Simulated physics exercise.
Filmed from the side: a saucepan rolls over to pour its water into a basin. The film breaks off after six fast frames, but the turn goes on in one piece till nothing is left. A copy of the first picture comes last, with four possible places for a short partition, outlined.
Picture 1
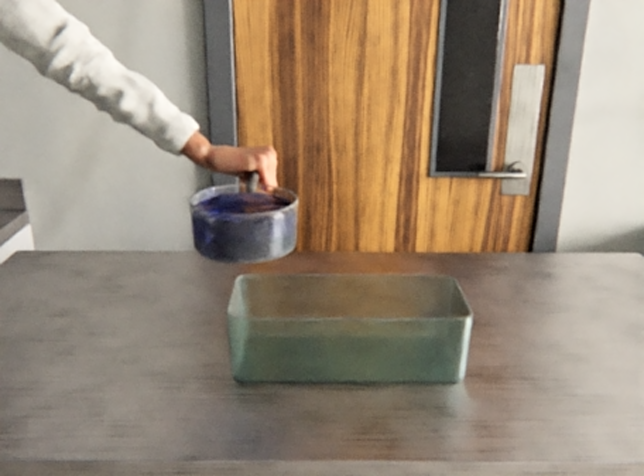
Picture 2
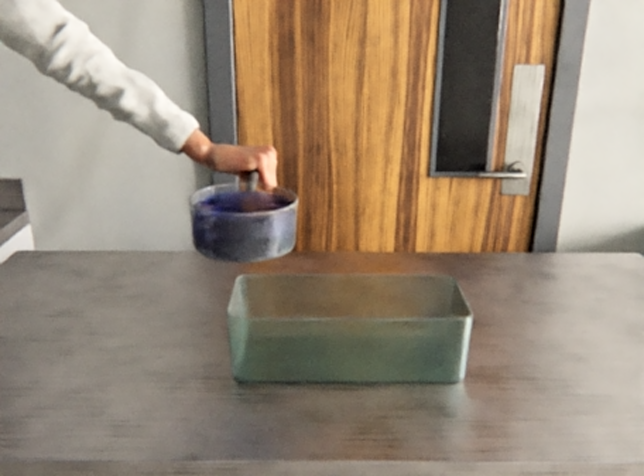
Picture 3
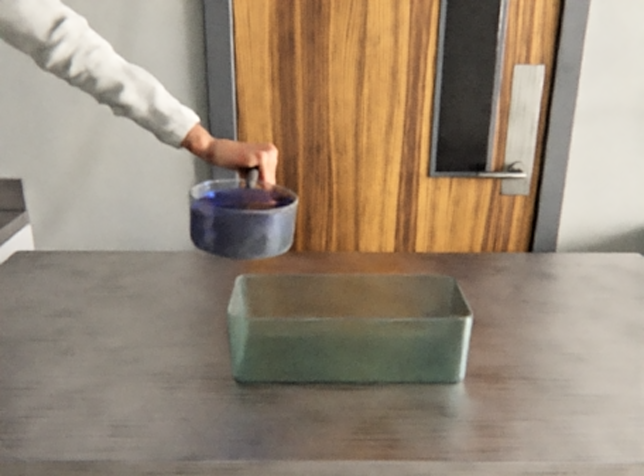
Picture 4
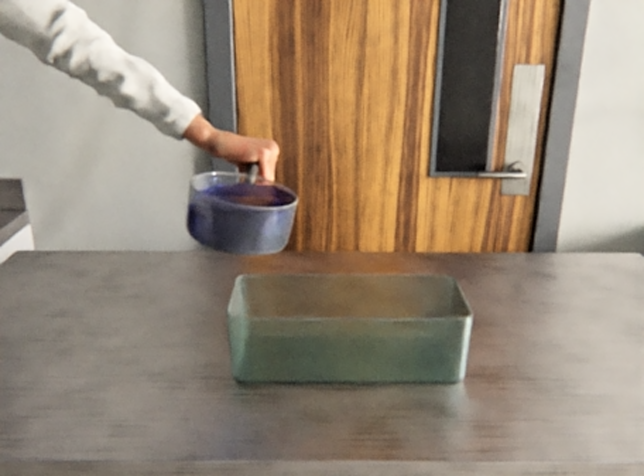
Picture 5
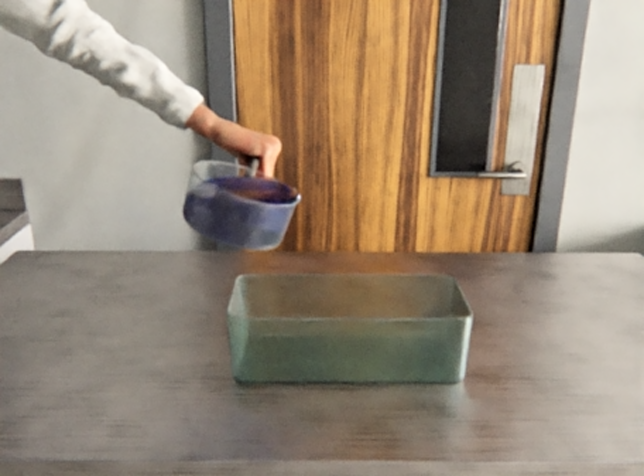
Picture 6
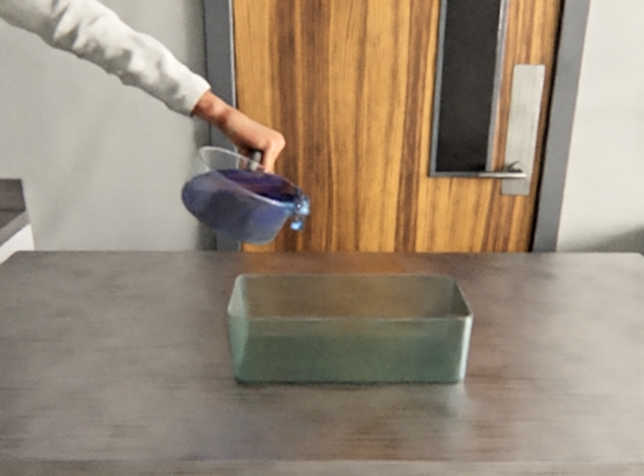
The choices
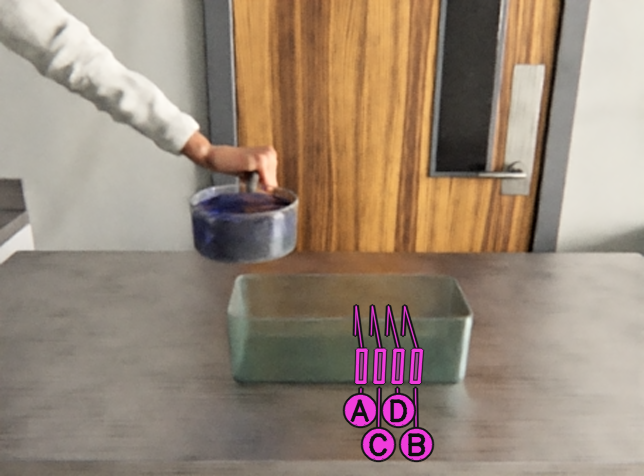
A blue saucepan held by a hand tilts to the right, and water spills over its lip.
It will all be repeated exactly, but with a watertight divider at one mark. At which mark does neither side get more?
C is best.
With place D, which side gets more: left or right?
The left side.
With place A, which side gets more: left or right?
The right side.
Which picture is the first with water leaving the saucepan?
In picture 5.
On the marked copy, A at (361, 388); B at (415, 388); C at (379, 388); D at (397, 388).
With A, about 18 % ends left of the wall and 81 % right of it.
With B, about 94 % ends left of the wall and 4 % right of it.
With C, about 50 % ends left of the wall and 48 % right of it.
With D, about 86 % ends left of the wall and 12 % right of it.
